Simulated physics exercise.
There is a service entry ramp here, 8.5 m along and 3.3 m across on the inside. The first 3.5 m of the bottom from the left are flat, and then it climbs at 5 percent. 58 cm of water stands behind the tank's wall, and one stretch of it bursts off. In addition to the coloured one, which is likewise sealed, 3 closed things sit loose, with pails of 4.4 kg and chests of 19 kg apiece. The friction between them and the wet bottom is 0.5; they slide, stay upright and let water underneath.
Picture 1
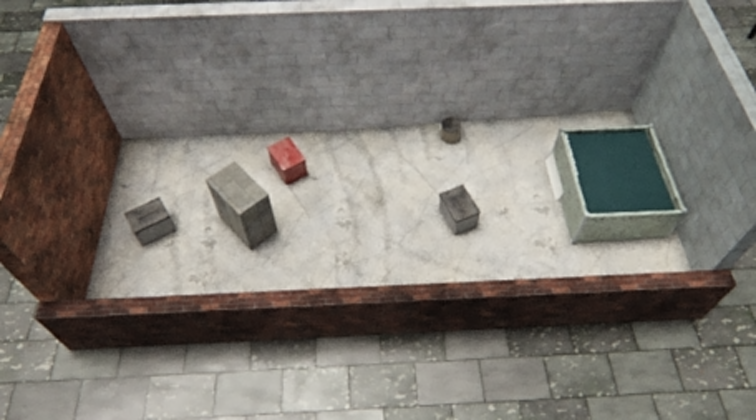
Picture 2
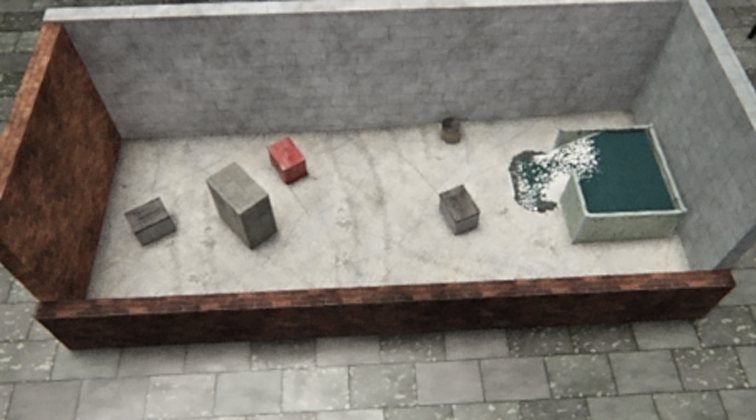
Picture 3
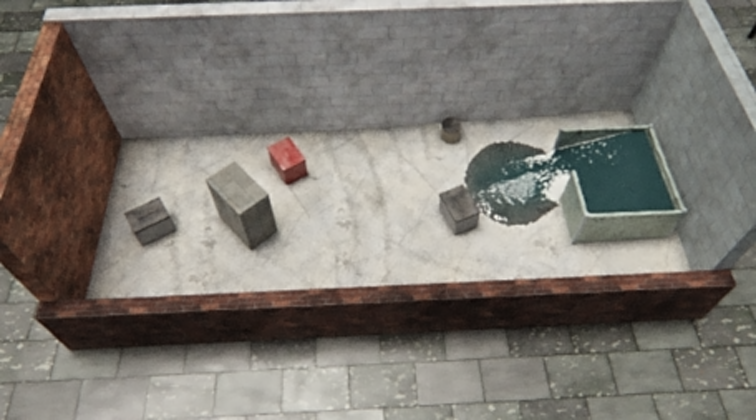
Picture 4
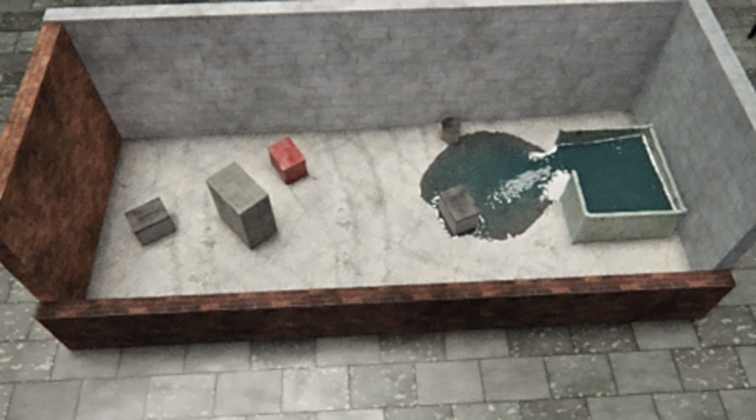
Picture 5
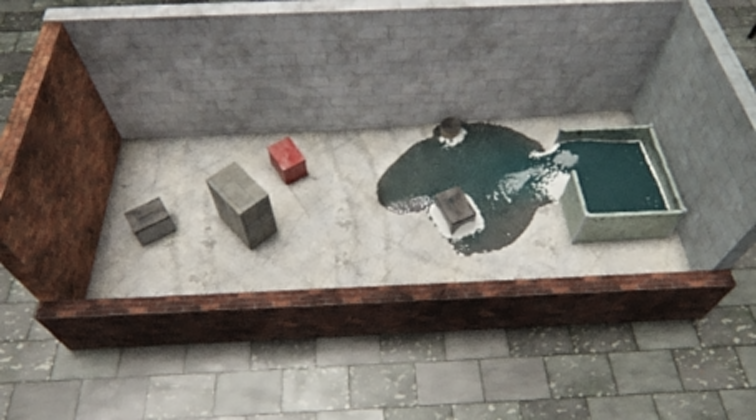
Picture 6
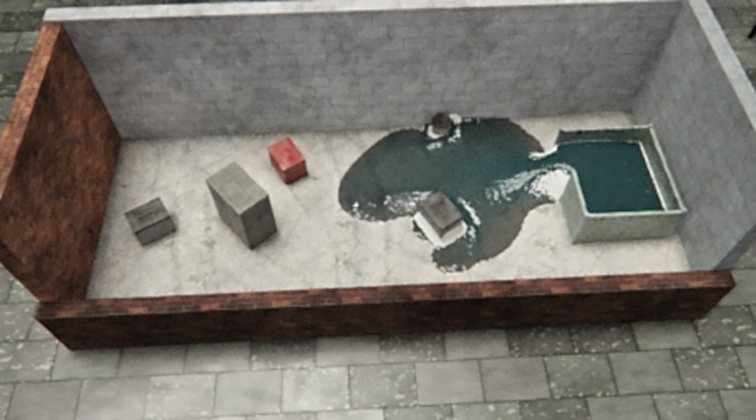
Dark green water bursts from the left side of a tank in a walled enclosure and spreads leftward across the pale floor, surrounding a small pail and a grey block, which shift slightly, while the red box stays still.
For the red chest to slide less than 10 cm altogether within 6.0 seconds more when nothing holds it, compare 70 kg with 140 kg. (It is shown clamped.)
I expect that the lower weight is enough.
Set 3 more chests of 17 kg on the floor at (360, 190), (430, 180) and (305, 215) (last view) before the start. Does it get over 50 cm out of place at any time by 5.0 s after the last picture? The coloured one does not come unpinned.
Per the listed order, goes farther, goes farther, stays closer.
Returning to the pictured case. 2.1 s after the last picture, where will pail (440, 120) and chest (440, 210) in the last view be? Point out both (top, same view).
First one near (121, 151), second near (315, 275).
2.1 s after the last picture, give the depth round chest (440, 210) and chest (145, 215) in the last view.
Some 5 cm at the first, some 0 cm at the second.
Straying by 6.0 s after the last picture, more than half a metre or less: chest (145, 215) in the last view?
Within the mark.
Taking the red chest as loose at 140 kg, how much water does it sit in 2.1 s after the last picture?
8 cm, roughly.
Then, 0.4 s after the last picture the red chest would be 0 cm from its start with 70 kg and 0 cm from its start with 140 kg; 2 cm of water round it then.
Then, 2.1 s after the last picture the red chest would be 1 cm from its start with 70 kg and 0 cm from its start with 140 kg; 8 cm of water round it then.
Then, 3.9 s after the last picture the red chest would be 1 cm from its start with 70 kg and 0 cm from its start with 140 kg; 8 cm of water round it then.
Then, 6.0 s after the last picture the red chest would be 1 cm from its start with 70 kg and 0 cm from its start with 140 kg; 6 cm of water round it then.
